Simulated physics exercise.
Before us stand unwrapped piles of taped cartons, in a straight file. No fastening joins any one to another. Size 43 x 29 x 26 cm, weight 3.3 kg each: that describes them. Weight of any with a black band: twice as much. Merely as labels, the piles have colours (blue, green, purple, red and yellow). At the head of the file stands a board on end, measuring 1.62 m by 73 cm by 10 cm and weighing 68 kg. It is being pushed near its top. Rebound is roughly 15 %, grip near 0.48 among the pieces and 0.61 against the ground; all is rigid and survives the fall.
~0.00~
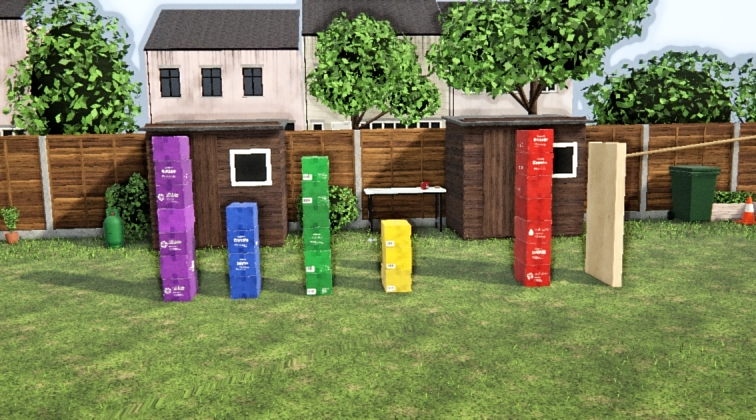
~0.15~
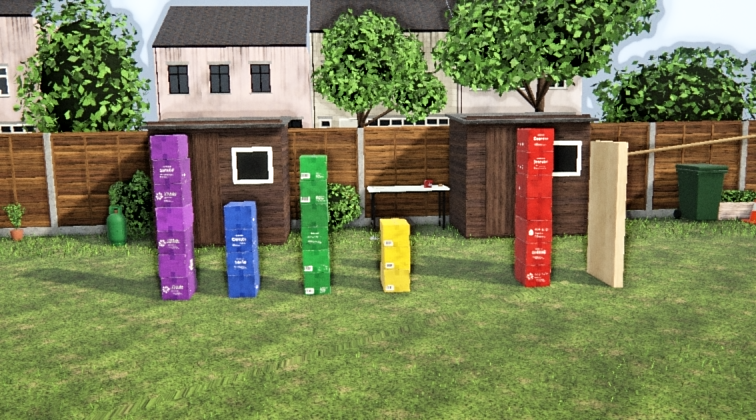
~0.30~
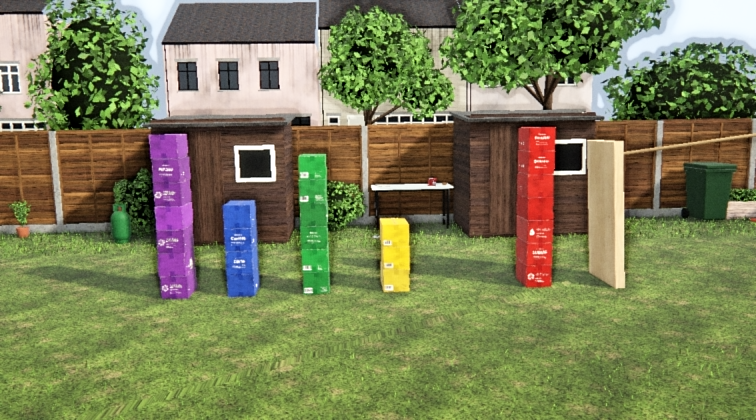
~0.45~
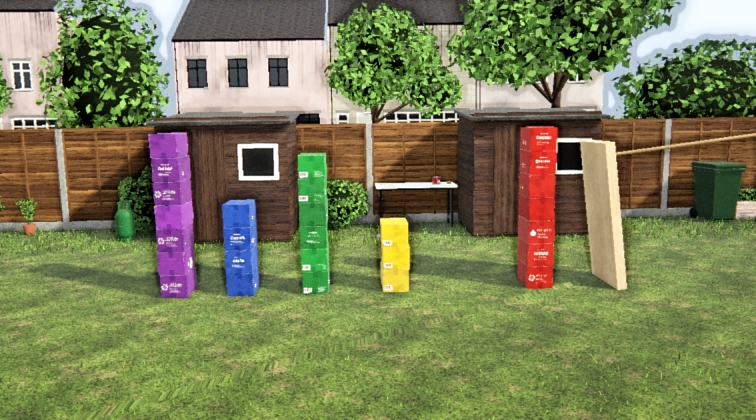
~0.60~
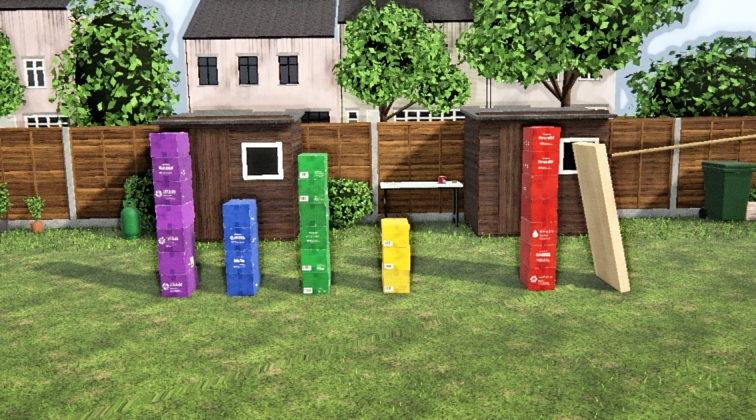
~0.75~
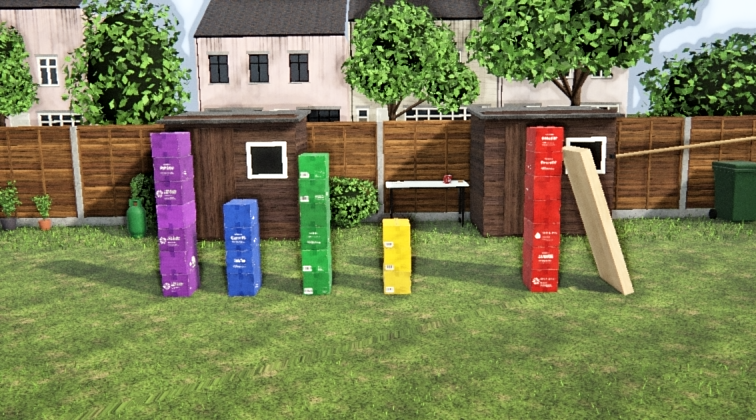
The video shows purple, blue, green, yellow and red carton stacks standing in a row on a lawn as the view shifts slightly. A pole from the right pushes an upright board near its top, and the board tilts left.
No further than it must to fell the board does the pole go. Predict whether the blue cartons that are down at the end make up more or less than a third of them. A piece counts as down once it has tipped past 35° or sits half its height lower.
Prediction: Less than a third.
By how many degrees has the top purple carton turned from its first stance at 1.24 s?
I'd estimate close to 0°.
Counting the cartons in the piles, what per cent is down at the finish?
Near 35 per cent.
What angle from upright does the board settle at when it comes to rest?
Around 70 degrees, give or take.
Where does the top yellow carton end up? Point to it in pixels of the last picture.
Around (336, 258).
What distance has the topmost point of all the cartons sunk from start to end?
By about 0 cm, start to end.
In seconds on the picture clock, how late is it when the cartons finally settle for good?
Around 4.5 s.
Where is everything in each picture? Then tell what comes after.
In the first picture (places mark the middle of the side facing us; the camera moves round a little), pole end 12 cm short, board 0° from upright; top blue carton (240, 219); top yellow carton (398, 237); the rest undisturbed.
The second picture shows pole end 30 mm short, board 0° from upright; top blue carton (238, 218).
The third picture shows pole end 6 cm in, board 3° from upright; top blue carton (237, 217).
The fourth picture shows pole end 15 cm in, board 7° from upright; top blue carton (236, 216); the rest undisturbed.
The fifth picture shows pole end (610, 156) 18 cm in, stopped, board 12° from upright; top blue carton (236, 216); the rest undisturbed.
The sixth picture shows pole end (614, 157) 18 cm in, stopped, board 19° from upright; top blue carton (237, 216); top purple carton (165, 146); the rest undisturbed.
After 1.24 s, board 51° from upright; none of the 4 blue cartons down (1 of 27 in all colours); top blue carton unmoved; top red carton leaning 59°, 31 cm lower.
After 1.60 s, board 89° from upright; none of the 4 blue cartons down (7 of 27 in all colours); top blue carton unmoved; top red carton on its side.
At rest (4.8 s), board 71° from upright; none of the 4 blue cartons down (9 of 27 in all colours); top blue carton unmoved; top red carton on its side. That is 0 per cent. As the last picture would show them, middles, top blue carton near (242, 213), top red carton near (524, 236).
